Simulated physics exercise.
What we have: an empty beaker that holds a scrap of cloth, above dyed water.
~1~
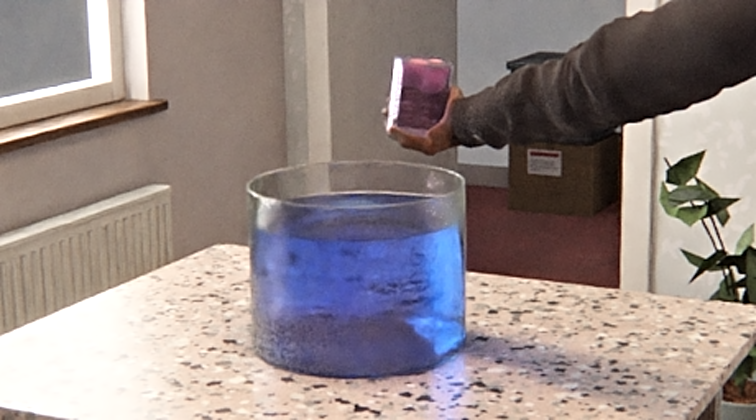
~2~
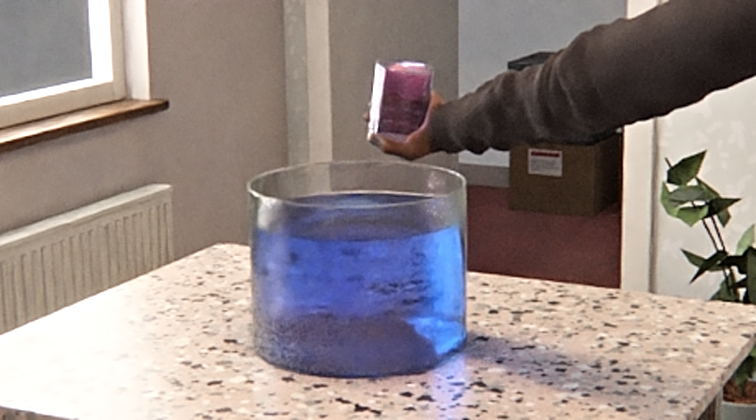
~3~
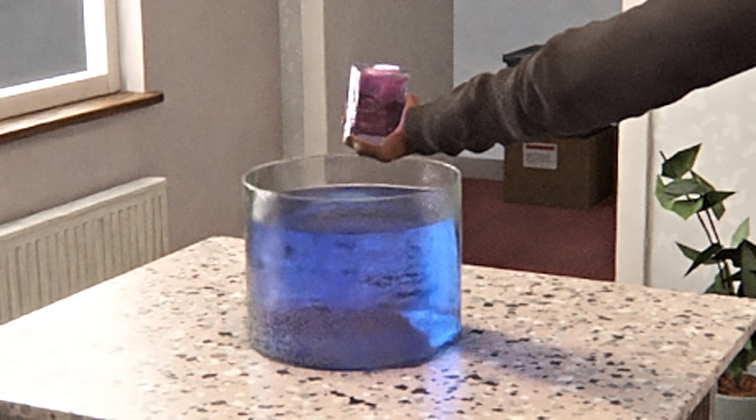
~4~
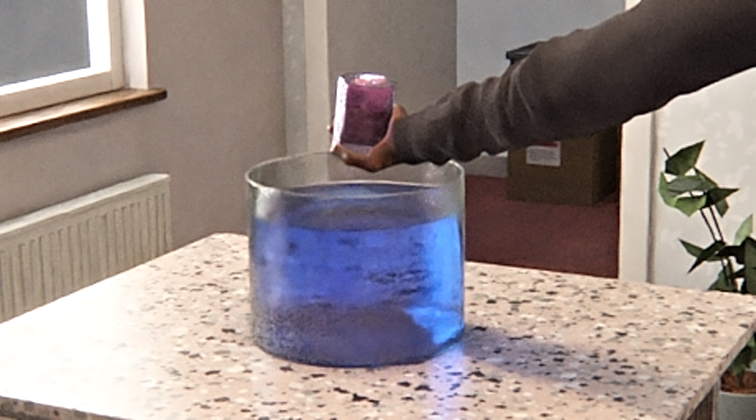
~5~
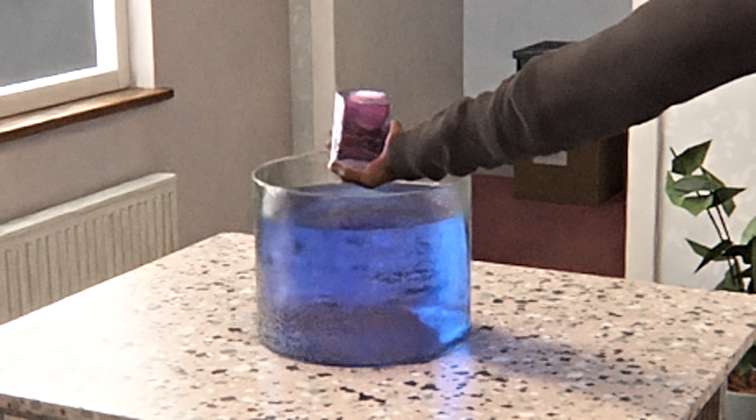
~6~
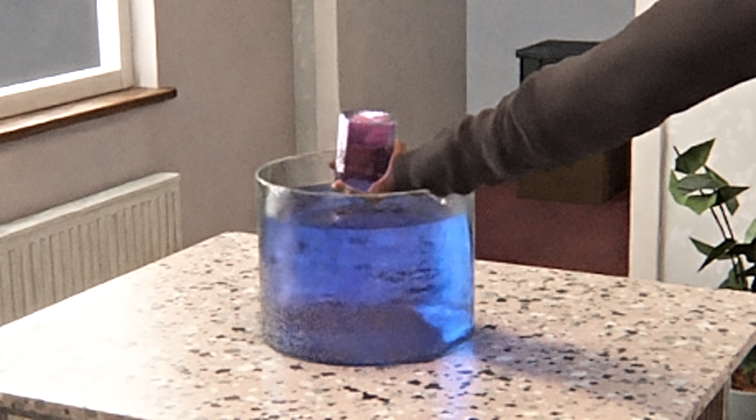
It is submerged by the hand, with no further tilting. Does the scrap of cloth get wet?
No.
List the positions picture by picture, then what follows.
Beaker (420, 99) mouth down; above the basin, in the first frame.
Beaker (401, 105) mouth down; scrap of cloth (404, 78); coming down, in the second frame.
Beaker (376, 108) mouth down; lower, in the third frame.
Beaker (364, 118) mouth down; scrap of cloth (367, 91); lower still, in the fourth frame.
Beaker (361, 134) mouth down; close to the surface, in the fifth frame.
Beaker (365, 154) mouth down; scrap of cloth (367, 128); just over the surface, in the sixth frame.
A moment on, the beaker enters the dyed water.
Further on, air is trapped inside and holds the level down.
When it is over, the beaker is under, still full of air, and the scrap of cloth is dry.
